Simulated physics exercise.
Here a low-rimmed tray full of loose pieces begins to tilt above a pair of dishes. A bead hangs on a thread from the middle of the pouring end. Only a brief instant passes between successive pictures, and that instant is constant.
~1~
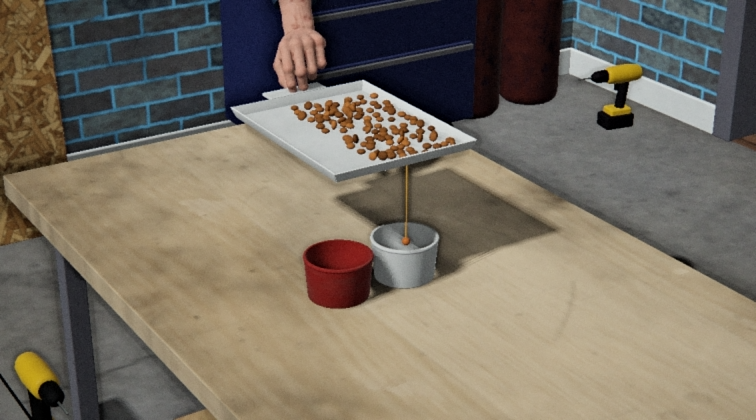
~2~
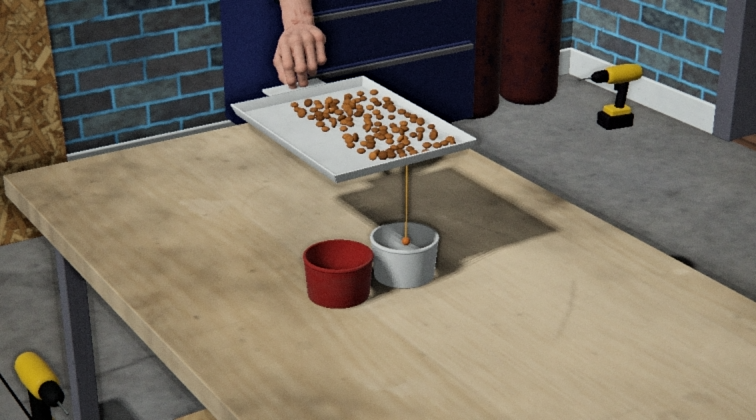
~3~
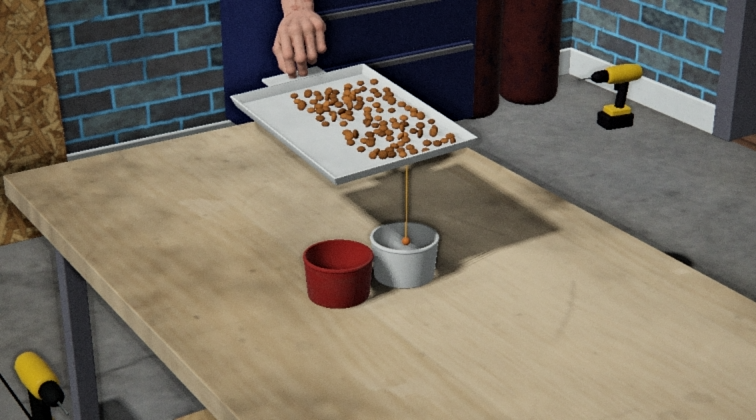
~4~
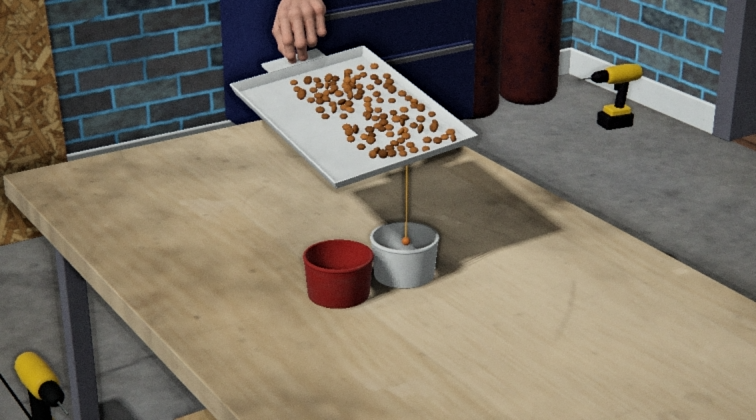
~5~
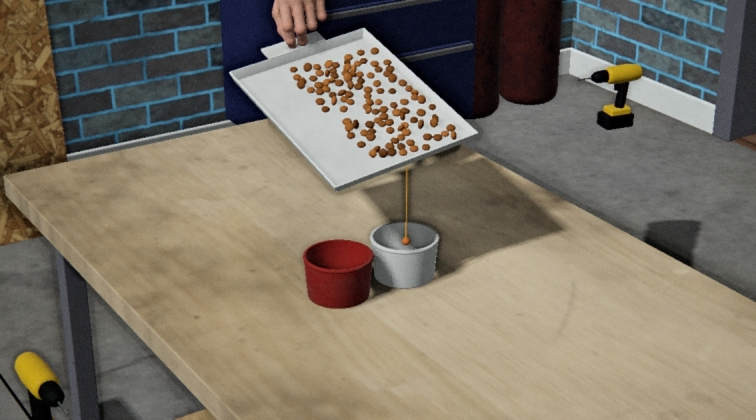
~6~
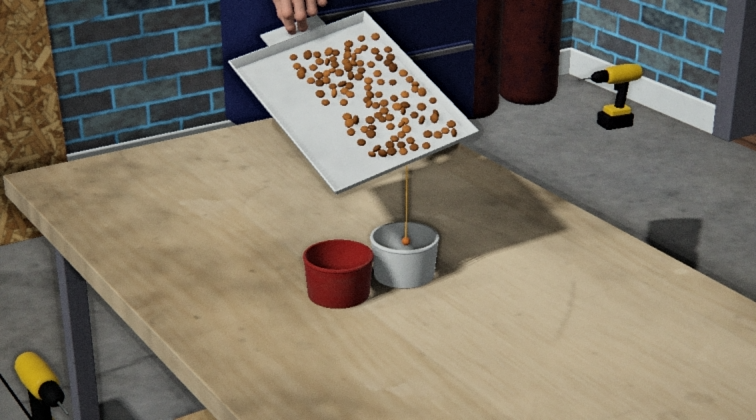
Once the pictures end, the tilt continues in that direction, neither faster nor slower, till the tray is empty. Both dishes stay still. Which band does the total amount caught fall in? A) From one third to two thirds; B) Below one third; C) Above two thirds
Option B: Below one third.
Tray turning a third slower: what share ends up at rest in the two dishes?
Estimate: Some 10%.
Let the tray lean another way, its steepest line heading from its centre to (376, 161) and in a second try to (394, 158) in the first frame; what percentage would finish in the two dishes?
For the first it's near 0 %, for the second near 0 %.
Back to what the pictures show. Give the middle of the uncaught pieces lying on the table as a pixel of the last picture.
I'd put the middle at roughly (360, 336).
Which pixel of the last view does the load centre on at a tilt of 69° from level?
The load's middle is around (363, 184).
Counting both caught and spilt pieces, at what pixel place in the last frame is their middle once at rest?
Close to (361, 334).
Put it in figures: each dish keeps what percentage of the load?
Final share: Left dish at 10 per cent, right dish at 0 per cent.
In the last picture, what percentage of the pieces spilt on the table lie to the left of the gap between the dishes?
Around 60 per cent, give or take.
Shortly afterwards, tray tipped steeply; the bulk on the tray; near a quarter in the air.
Next, tray tipped past a quarter turn; a little in the left dish; all but a few outside both.
Some moments later, tray tipped past a quarter turn; a little in the left dish; all but a few outside both.
In the end, tray tipped past a quarter turn; a little in the left dish; none at all in the right dish; all but a few outside both.
